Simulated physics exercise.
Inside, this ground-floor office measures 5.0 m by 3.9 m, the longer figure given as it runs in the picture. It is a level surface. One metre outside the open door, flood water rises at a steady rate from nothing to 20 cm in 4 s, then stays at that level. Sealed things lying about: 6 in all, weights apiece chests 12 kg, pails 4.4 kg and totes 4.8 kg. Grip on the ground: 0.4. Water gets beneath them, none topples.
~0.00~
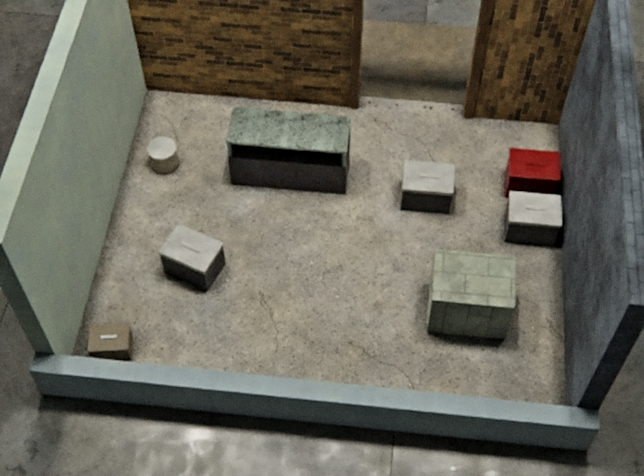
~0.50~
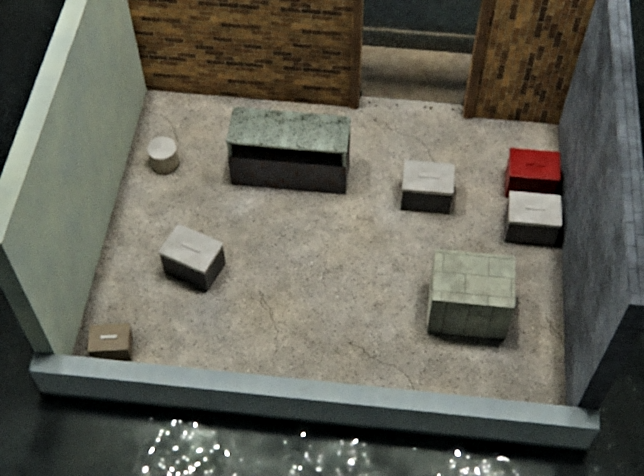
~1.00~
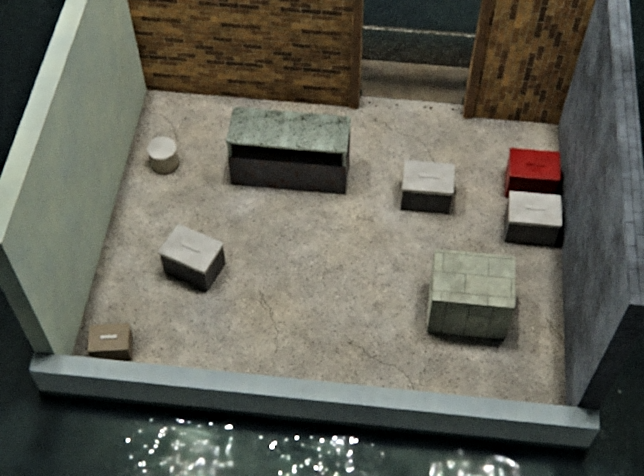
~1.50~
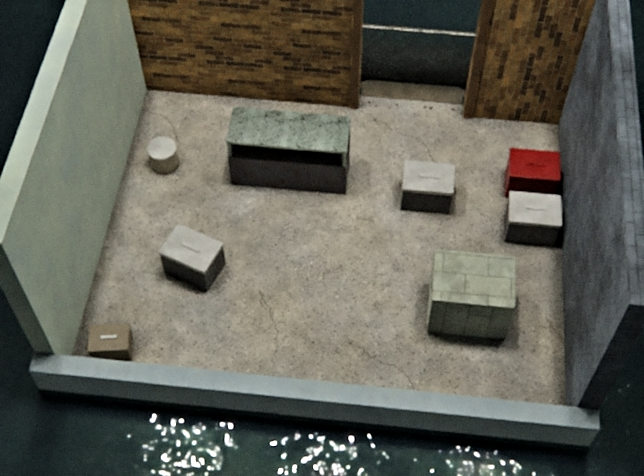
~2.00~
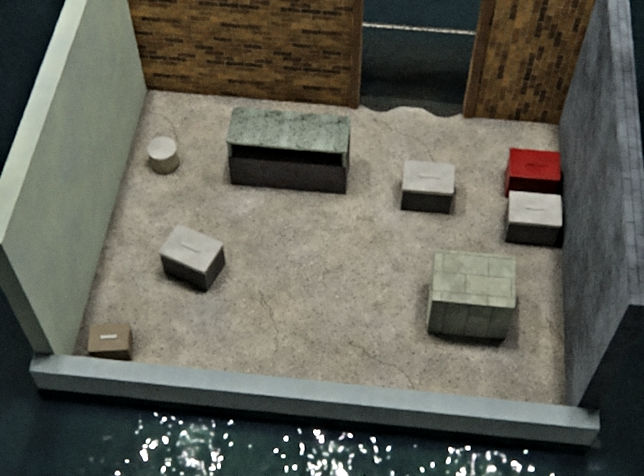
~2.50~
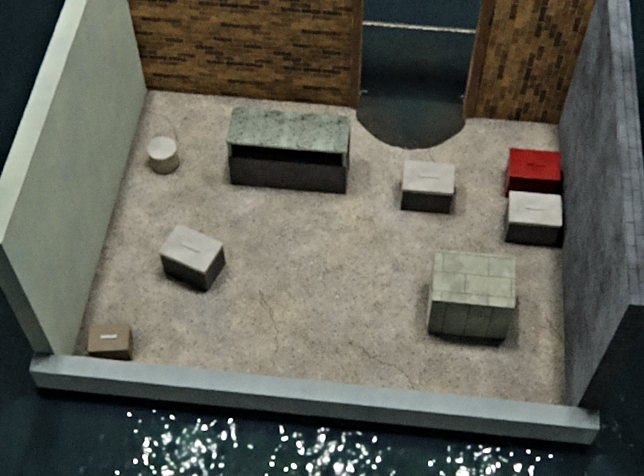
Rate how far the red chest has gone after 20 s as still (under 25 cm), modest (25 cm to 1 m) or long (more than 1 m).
Modest.
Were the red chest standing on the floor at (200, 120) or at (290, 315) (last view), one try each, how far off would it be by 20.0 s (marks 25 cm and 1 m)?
Try one: Large displacement; try two: Large displacement.
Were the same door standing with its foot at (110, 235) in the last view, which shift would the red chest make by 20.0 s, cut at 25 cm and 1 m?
The red chest would go a long distance.
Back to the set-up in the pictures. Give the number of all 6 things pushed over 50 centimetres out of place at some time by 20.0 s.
It works out to 6.
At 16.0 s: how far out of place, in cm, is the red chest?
100 cm, give or take.
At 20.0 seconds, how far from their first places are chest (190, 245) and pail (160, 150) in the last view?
The first is 5 cm from its start, the second 250 cm.
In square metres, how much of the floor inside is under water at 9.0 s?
My estimate is roughly 17 m2.
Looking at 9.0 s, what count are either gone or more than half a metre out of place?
I count 3.
After 4.0 s the red chest is near (535, 164), 0.0 m from its start, aground; 0 afloat.
After 9.0 s the red chest is near (530, 120), 0.6 m from its start, afloat; 4 afloat.
After 16.0 s the red chest is near (505, 228), 1.0 m from its start, afloat; 6 afloat.
After 20.0 s the red chest is near (511, 130), 0.5 m from its start, afloat; 6 afloat.
